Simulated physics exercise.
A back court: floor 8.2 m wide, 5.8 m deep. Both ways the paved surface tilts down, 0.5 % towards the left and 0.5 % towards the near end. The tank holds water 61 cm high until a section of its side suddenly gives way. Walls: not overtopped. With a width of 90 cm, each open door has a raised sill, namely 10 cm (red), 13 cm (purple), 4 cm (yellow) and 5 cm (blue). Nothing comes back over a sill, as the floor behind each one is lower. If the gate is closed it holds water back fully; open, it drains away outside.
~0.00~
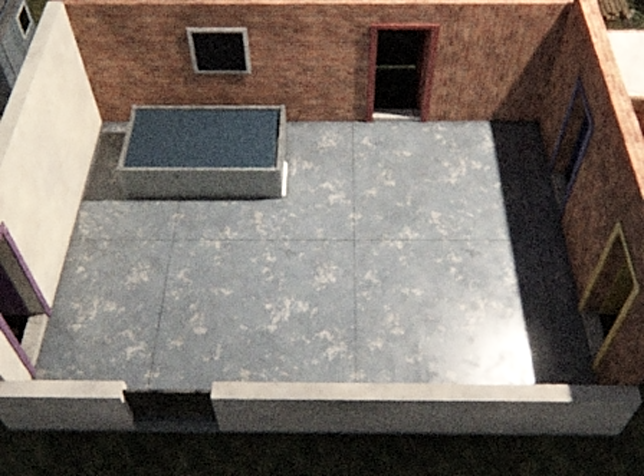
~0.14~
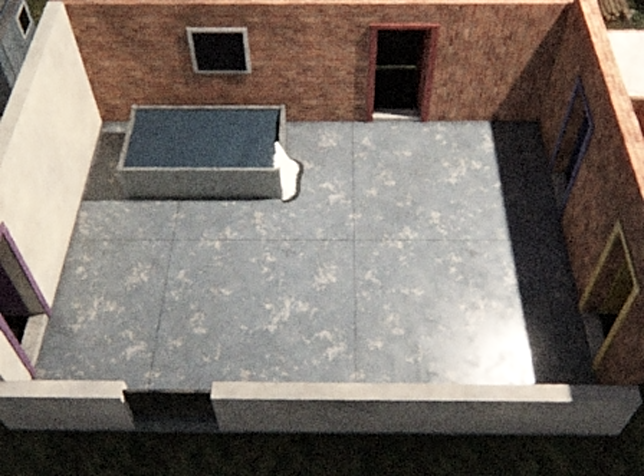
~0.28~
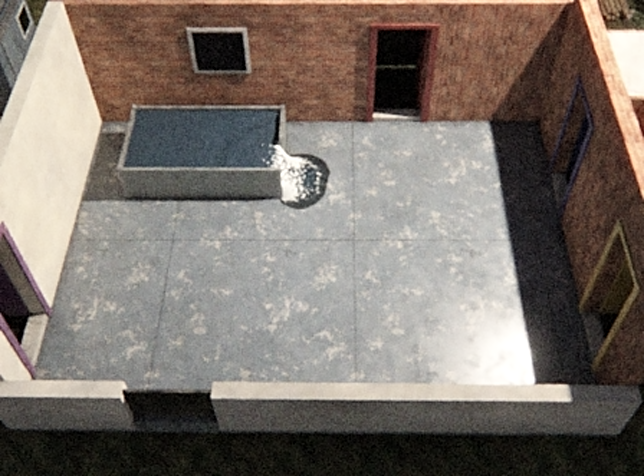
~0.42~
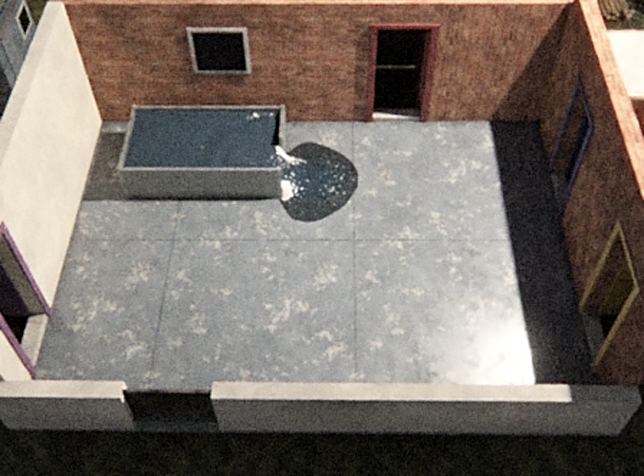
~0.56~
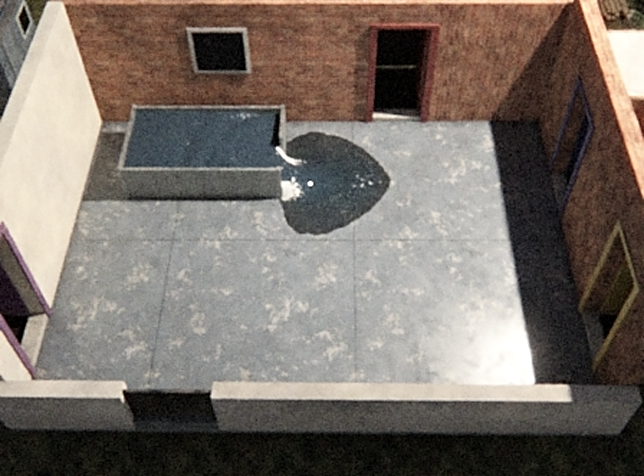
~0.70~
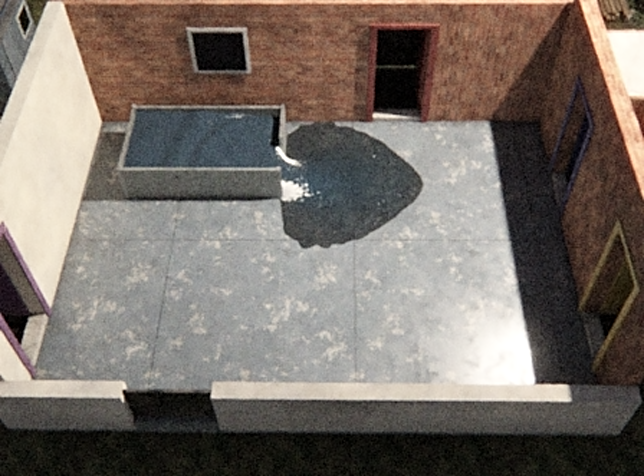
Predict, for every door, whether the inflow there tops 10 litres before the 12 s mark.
Prediction: At the red door it falls short of 10 litres; at the purple door it falls short of 10 litres; at the yellow door it tops 10 litres; at the blue door it tops 10 litres.
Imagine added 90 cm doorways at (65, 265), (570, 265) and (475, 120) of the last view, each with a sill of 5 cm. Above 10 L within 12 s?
Result in order - not enough, more than that, more than that.
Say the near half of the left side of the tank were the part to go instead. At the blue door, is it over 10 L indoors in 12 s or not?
Note: Blue door, short of the limit.
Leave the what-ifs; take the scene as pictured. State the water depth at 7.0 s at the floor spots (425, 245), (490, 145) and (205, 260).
2, 7 and 0 cm, respectively.
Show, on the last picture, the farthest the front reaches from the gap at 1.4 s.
Roughly at pixel (522, 211).
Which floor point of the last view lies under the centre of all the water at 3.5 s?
At about (318, 186).
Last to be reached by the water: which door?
Looks like the purple door.
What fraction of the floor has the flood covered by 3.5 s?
Close to 50 in a hundred parts are wet.
After 1.4 s water covers 25 % of the floor and is deepest (32 cm) near (289, 187); red door 7 cm at the sill, 0 L in, purple door not reached, yellow door not reached, blue door not reached.
After 2.2 s water covers 40 % of the floor and is deepest (30 cm) near (289, 187); red door 11 cm at the sill, 0 L in, purple door not reached, yellow door not reached, blue door 11 cm at the sill, 4 L in.
After 3.5 s water covers 50 % of the floor and is deepest (21 cm) near (508, 136); red door 8 cm at the sill, 1 L in, purple door not reached, yellow door 8 cm at the sill, 7 L in, blue door 16 cm at the sill, 61 L in.
After 7.0 s water covers 55 % of the floor and is deepest (14 cm) near (507, 408); red door 7 cm at the sill, 1 L in, purple door not reached, yellow door 8 cm at the sill, 41 L in, blue door 10 cm at the sill, 126 L in.
After 12.0 s water covers 90 % of the floor and is deepest (10 cm) near (25, 405); red door 4 cm at the sill, 1 L in, purple door 8 cm at the sill, 0 L in, yellow door 7 cm at the sill, 104 L in, blue door 6 cm at the sill, 145 L in.
